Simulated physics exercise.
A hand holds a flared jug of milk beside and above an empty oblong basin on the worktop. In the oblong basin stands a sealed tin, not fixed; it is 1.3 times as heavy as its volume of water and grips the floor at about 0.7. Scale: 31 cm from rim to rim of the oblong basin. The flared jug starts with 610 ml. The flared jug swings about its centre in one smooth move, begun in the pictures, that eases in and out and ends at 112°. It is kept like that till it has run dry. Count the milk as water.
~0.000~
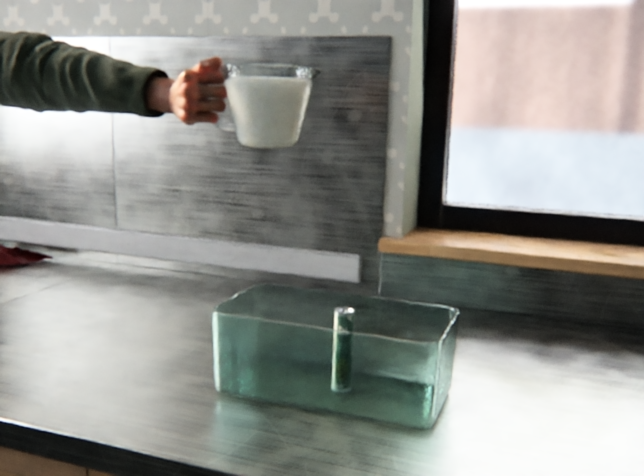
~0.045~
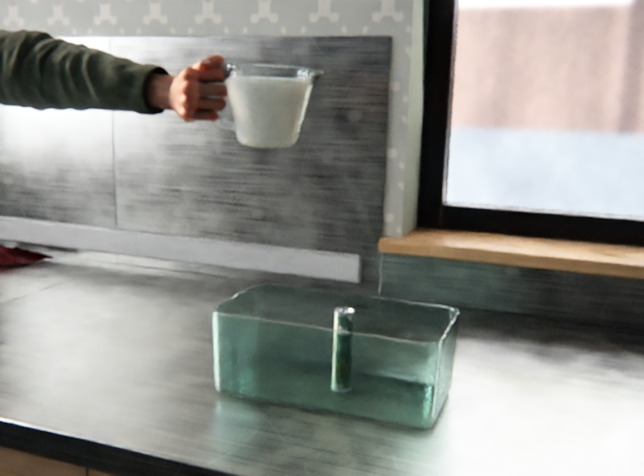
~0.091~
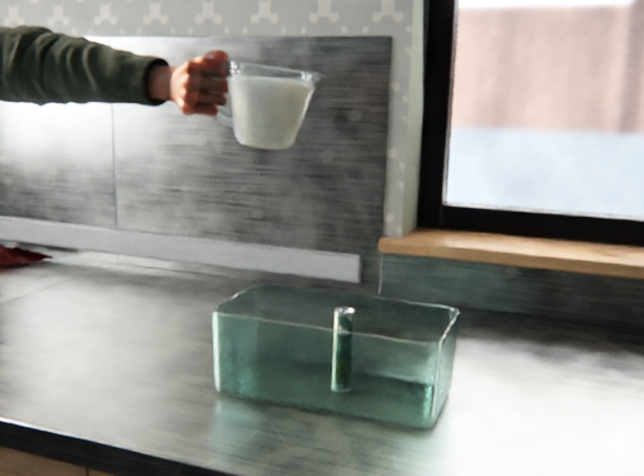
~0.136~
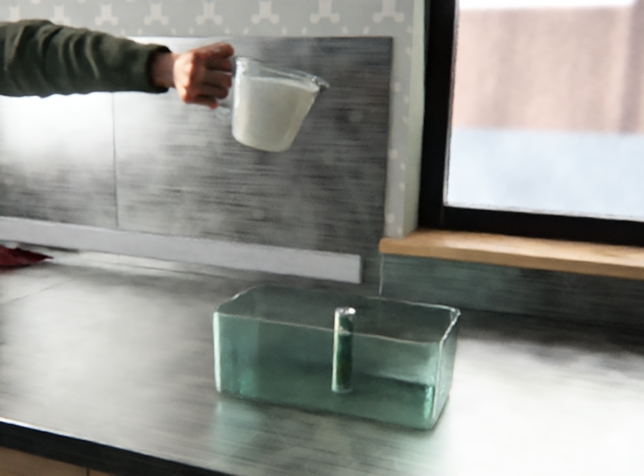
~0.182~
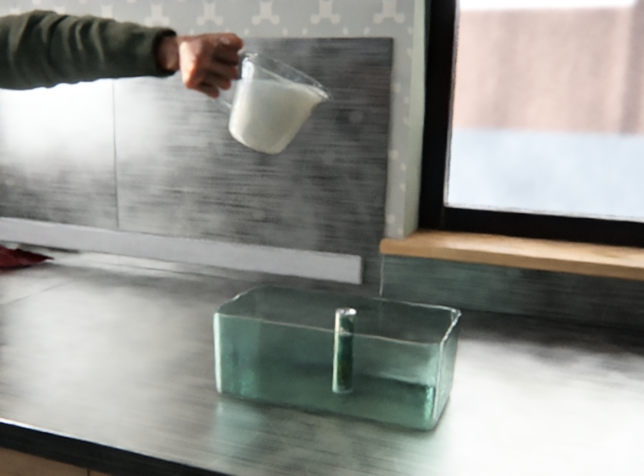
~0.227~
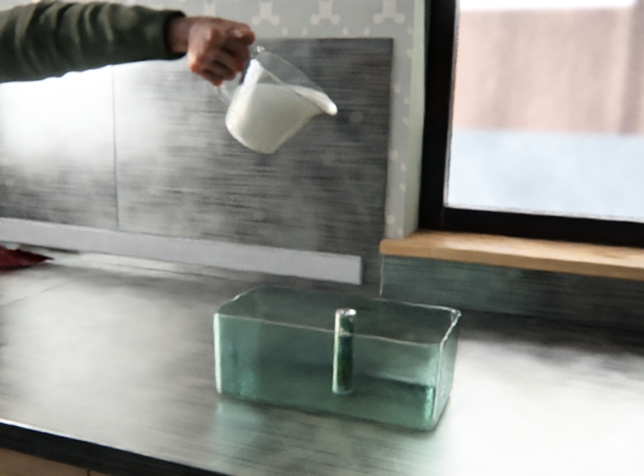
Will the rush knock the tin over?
It remains upright.
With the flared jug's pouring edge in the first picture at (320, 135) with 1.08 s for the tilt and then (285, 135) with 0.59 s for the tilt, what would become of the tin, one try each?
First it stays up; then it goes over.
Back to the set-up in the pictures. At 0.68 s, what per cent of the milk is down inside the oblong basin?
Some 76 per cent.
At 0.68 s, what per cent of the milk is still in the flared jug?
Near 1 in a hundred.
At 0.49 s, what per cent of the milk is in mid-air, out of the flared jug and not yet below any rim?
About 60 per cent.
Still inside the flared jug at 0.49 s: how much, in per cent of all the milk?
Near 28 in a hundred.
After 0.49 s the tilt is 104° and 29 per cent is still to pour; the tin stands where it began.
After 0.68 s the tilt is 112° and 1 per cent is still to pour; the tin stands where it began.
After 0.87 s the tilt is 112° and 0 per cent is still to pour; the tin stands where it began.
After 1.09 s the tilt is 112° and 0 per cent is still to pour; the tin stands where it began.
In the end the tin stands where it began.
